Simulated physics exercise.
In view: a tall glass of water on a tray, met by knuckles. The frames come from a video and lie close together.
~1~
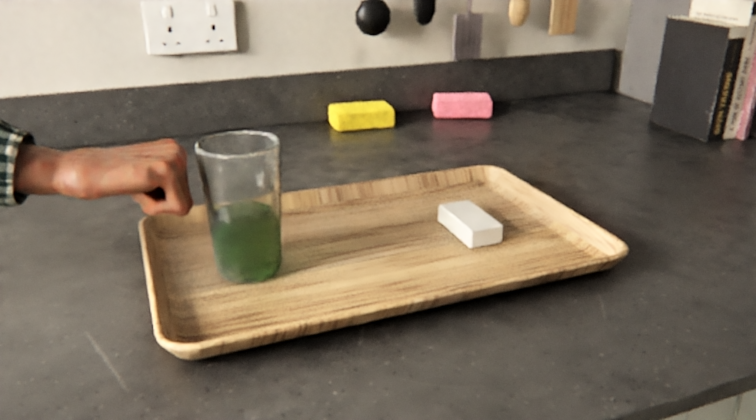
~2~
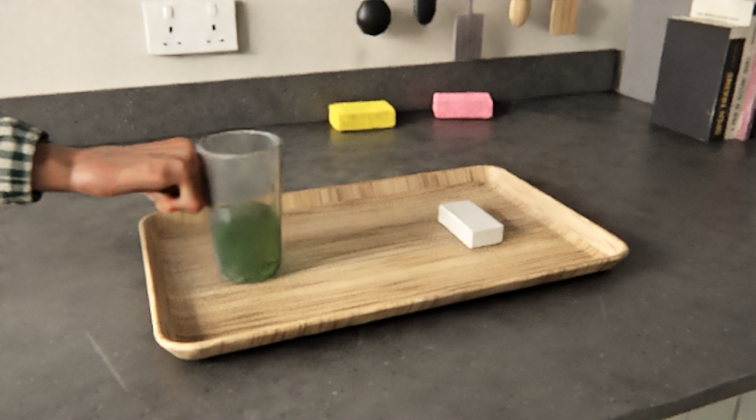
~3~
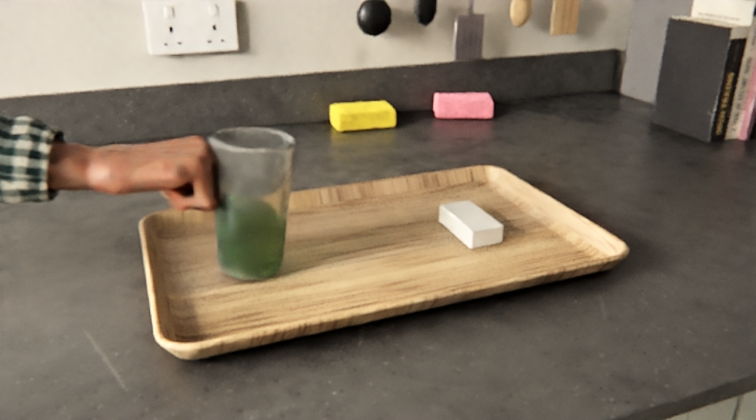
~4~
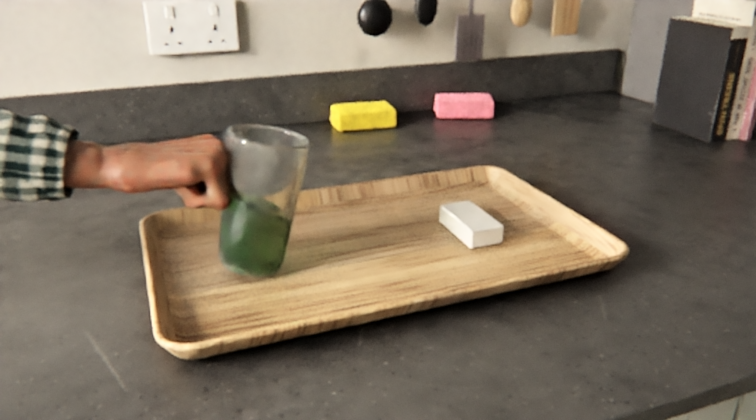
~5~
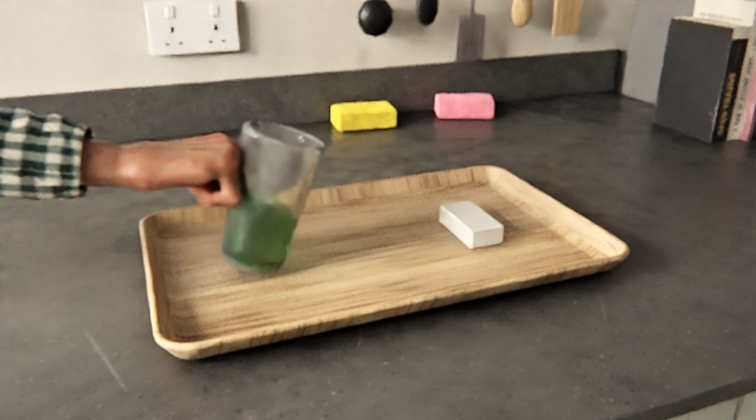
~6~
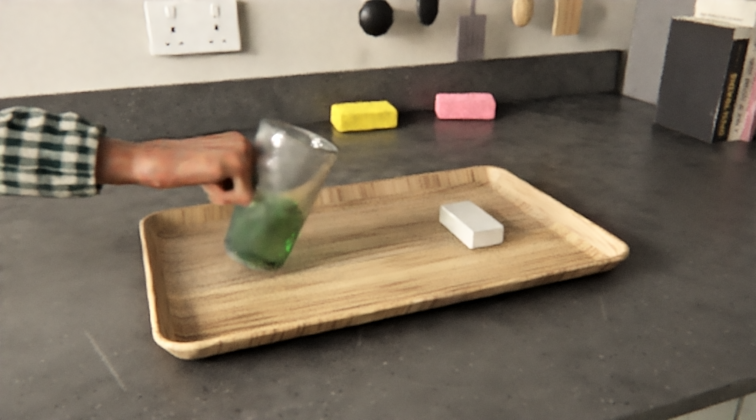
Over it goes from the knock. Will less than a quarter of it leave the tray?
Yes, less than a quarter ends up off the tray.
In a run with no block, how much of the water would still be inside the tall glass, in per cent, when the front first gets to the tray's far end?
50 in a hundred, roughly.
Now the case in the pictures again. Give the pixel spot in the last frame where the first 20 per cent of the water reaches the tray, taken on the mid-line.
Close to (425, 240).
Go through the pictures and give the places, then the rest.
The first frame shows tilt 0°; right rim (277, 141); surface from (211, 214) to (274, 205); the tray's far rim is at (555, 202); a block is fixed to the tray further along.
The second frame shows tilt 0°; right rim (278, 141); surface from (212, 214) to (273, 205).
The third frame shows tilt 6°; right rim (292, 140); surface from (218, 200) to (275, 205).
The fourth frame shows tilt 12°; right rim (306, 142); surface from (227, 185) to (286, 209).
The fifth frame shows tilt 18°; right rim (320, 144); surface from (236, 186) to (293, 207).
The sixth frame shows tilt 25°; right rim (334, 149); surface from (242, 197) to (299, 203).
A moment on, the tall glass lies on its side and 100 per cent is in the glass, 0 on the tray and 0 above or beyond its rim.
Next, the tall glass lies on its side and 74 per cent is in the glass, 25 on the tray and 2 above or beyond its rim.
Then the tall glass lies on its side and 36 per cent is in the glass, 46 on the tray and 19 above or beyond its rim.
Later the tall glass lies on its side and 20 per cent is in the glass, 77 on the tray and 3 above or beyond its rim.
In the end 97 per cent is held by tray and glass, 3 is off the tray.
